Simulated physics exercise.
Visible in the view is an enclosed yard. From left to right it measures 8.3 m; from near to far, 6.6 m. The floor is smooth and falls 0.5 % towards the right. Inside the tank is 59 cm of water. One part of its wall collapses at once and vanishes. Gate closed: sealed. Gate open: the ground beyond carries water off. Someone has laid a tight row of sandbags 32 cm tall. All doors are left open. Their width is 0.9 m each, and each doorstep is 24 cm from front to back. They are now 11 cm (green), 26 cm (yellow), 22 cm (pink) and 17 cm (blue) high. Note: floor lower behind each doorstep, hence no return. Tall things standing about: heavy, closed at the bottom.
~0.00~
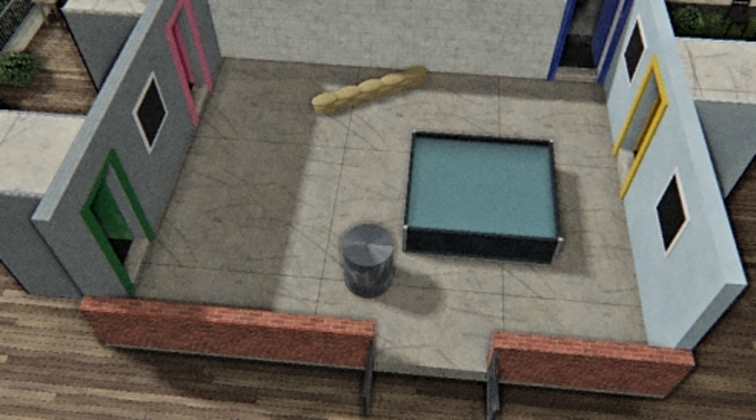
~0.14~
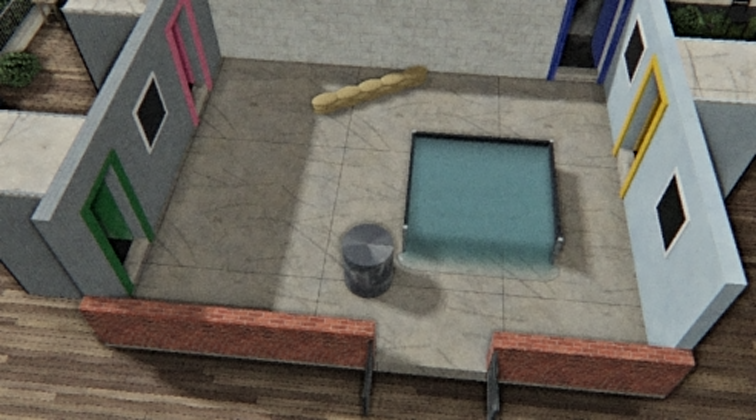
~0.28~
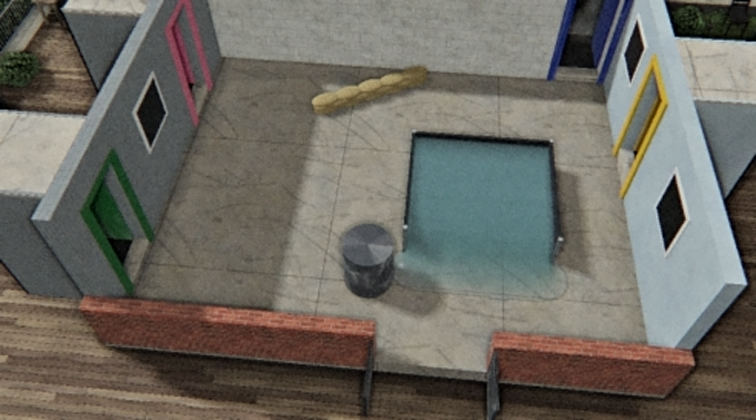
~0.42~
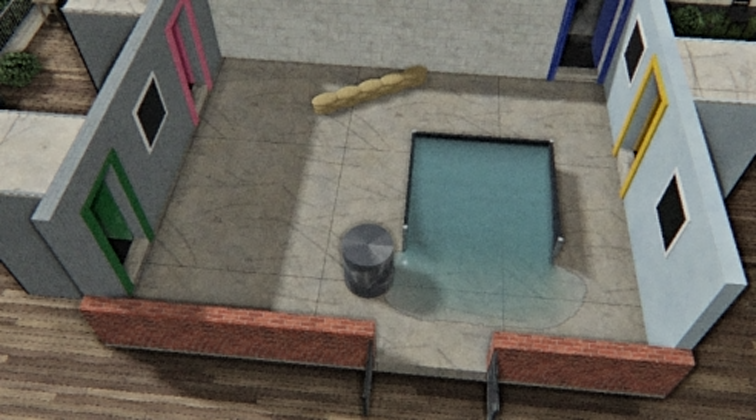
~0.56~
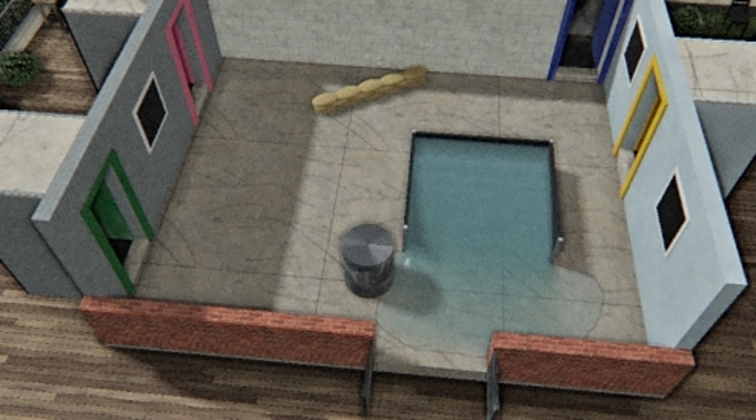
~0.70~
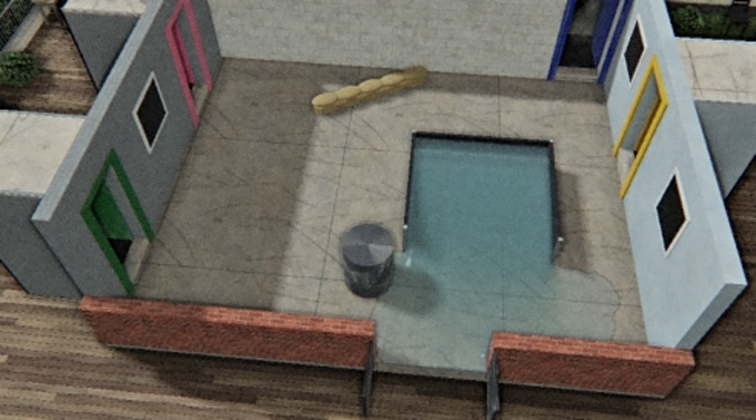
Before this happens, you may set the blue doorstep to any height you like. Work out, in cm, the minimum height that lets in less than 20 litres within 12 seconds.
I would say 13 cm.
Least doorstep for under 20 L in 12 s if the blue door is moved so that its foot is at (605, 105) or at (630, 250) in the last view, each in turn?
About 11.0 cm, then about 5.5 cm.
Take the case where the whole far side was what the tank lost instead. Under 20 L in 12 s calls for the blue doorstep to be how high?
With that break, close to 30 cm.
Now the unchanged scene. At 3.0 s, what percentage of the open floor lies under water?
Roughly 30 percent of the floor.
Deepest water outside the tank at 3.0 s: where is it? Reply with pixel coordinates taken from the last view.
Around pixel (641, 371).
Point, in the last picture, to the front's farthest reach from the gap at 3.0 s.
The farthest wet point is roughly at (175, 328) in the last view.
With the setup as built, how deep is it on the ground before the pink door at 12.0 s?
Some 1.0 cm.
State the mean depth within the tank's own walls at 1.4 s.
The average depth is some 33 cm.
After 1.4 s water covers 15 % of the floor, deepest (40 cm) near (508, 348); it has not reached the blue door.
After 3.0 s water covers 30 % of the floor, deepest (34 cm) near (641, 371); it has not reached the blue door.
After 12.0 s water covers 80 % of the floor, deepest (6 cm) near (608, 110); 6 cm at the blue door, 2 litres in over its 17 cm doorstep.
At the blue door as built, the water arrived by 4.4 s and peaked near 19 cm at 4.8 s.
Run again over the same 12 s with other heights there, 43 litres in over 11 cm, 9 litres over 15 cm. The limit of 20 litres is kept from about 13 cm up.
